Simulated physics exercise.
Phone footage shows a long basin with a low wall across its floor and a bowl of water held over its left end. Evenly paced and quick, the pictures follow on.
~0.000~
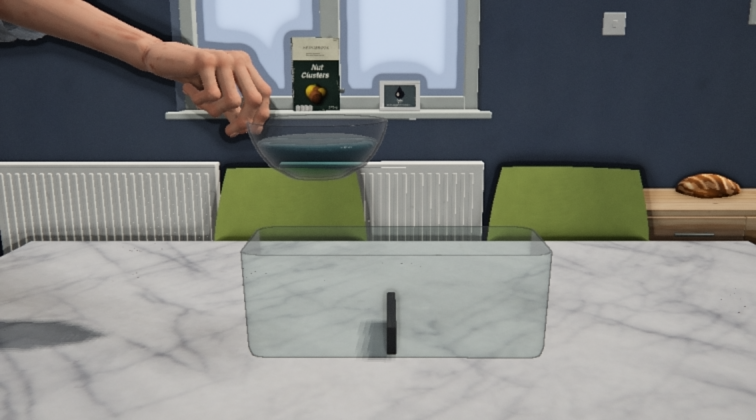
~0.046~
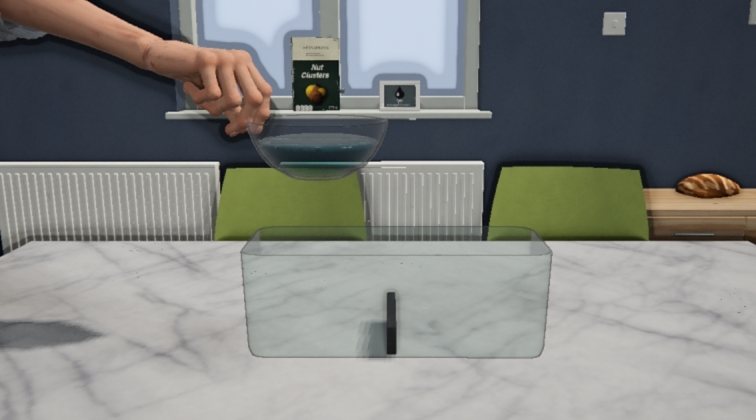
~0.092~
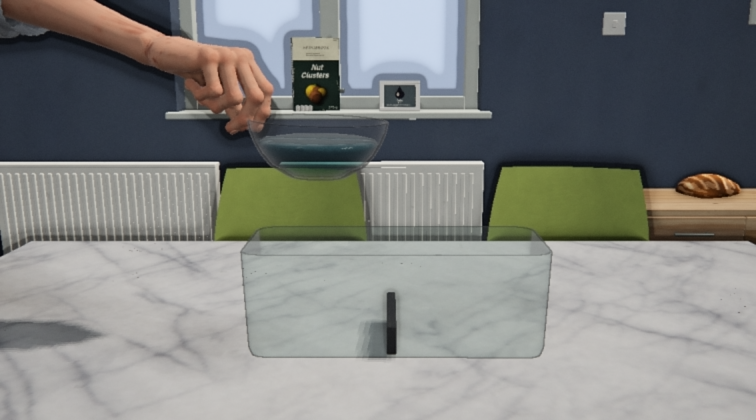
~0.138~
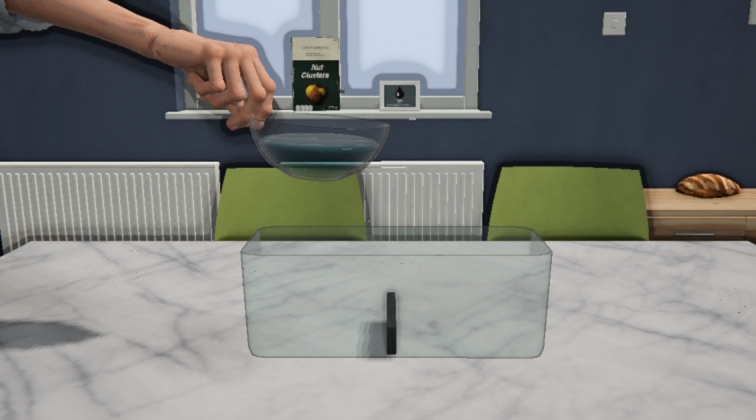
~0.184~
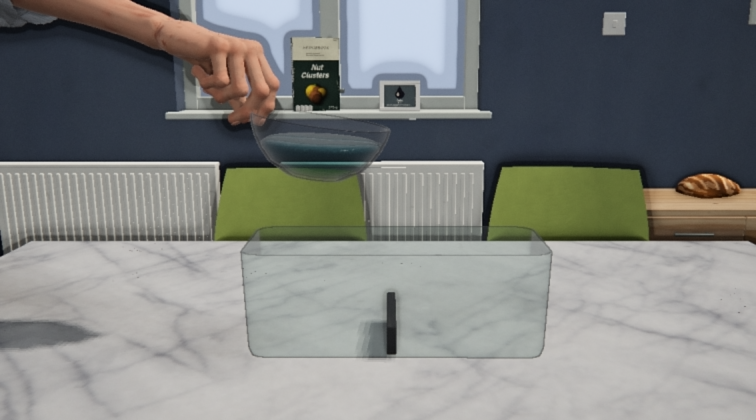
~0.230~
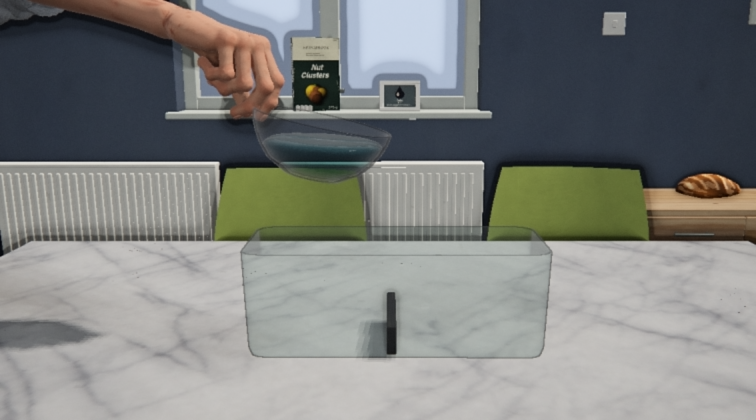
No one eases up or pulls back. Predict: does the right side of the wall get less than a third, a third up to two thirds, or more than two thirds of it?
It gets more than two thirds.
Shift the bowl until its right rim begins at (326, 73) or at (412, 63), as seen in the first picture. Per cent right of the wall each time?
About 25 and 90 per cent.
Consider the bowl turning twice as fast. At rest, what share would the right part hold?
About 75 per cent would end up there.
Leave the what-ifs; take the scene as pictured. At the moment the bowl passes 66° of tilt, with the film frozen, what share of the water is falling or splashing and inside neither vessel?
I'd put it near 35 per cent.
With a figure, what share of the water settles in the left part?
That is roughly 15 percent of it.
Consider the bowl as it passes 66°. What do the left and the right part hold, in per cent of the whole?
Left side: 0 in a hundred; right side: 20 in a hundred.
A moment on, the bowl is tipped part way and 43 per cent is still to pour, 0 is left of the wall and 21 right of it.
Next, the bowl is tipped on its side and 1 per cent is still to pour, 12 is left of the wall and 82 right of it.
Then the bowl is tipped on its side and 0 per cent is still to pour, 15 is left of the wall and 85 right of it.
Later the bowl is tipped on its side and 0 per cent is still to pour, 15 is left of the wall and 84 right of it.
At rest 15 per cent lies left of the wall, 84 right of it and 0 outside.
